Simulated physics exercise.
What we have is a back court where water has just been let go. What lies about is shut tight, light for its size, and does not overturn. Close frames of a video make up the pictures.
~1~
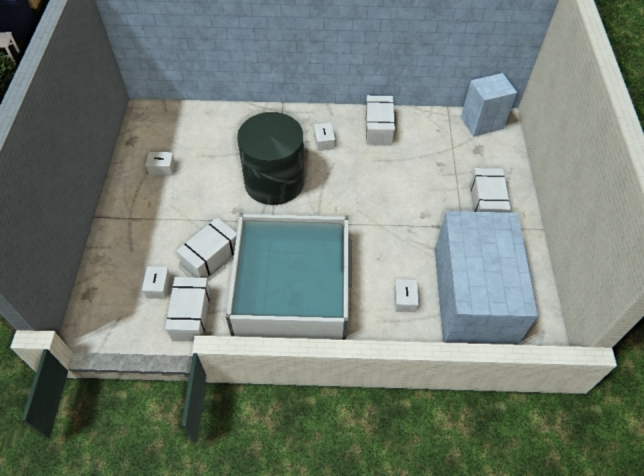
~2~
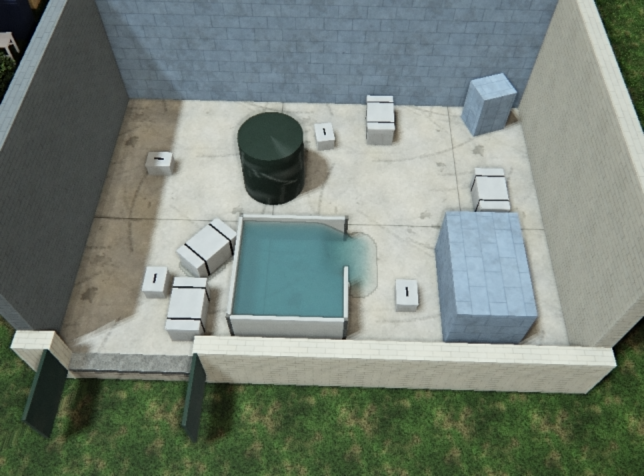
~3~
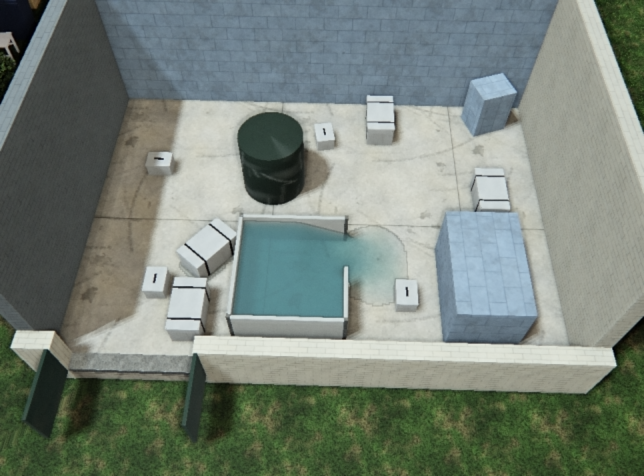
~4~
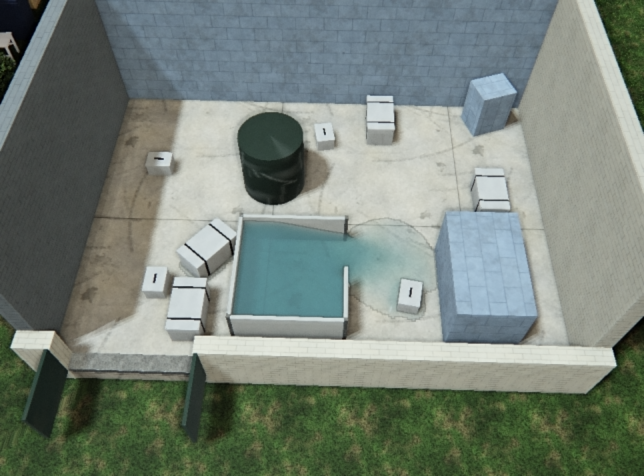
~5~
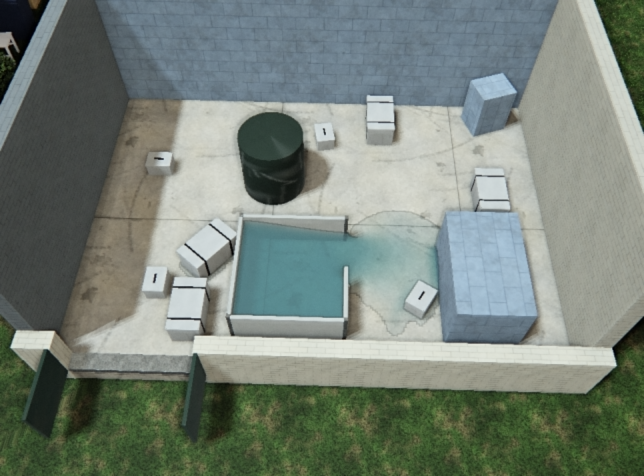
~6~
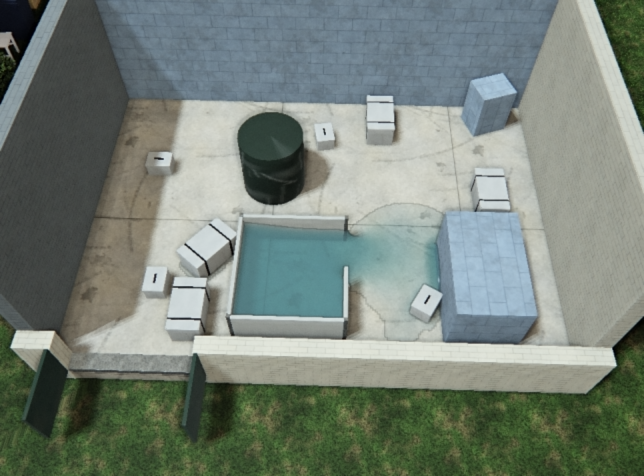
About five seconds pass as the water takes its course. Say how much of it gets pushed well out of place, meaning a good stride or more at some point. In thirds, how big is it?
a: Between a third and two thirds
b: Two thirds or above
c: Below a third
Below a third (c).
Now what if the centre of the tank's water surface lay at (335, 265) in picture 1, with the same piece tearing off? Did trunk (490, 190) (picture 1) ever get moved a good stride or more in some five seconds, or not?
As for that object: Went the full length.
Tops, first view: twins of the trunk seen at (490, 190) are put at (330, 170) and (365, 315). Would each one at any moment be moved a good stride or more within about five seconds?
Fell short, went the distance.
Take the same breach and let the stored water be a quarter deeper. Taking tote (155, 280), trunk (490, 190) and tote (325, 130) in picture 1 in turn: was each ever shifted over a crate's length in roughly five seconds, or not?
The first stayed below the mark, the next passed the mark, and the last stayed below the mark.
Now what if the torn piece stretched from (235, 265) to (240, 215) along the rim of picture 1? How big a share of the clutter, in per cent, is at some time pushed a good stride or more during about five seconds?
Estimate: Some 40 per cent.
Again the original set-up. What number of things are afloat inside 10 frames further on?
Counting them up gives 2.
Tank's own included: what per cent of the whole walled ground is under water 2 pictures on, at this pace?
20 %.
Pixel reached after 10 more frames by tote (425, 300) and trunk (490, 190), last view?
First object near (362, 325); second object near (531, 181).
A moment on, 1 of 8 are well off their spots; 0 afloat.
Next, 2 of 8 are well off their spots; 2 afloat.
Later, 1 of 8 are well off their spots; 2 afloat.
In the end, 2 of 8 are well off their spots, and 2 have been at some point; 2 afloat.
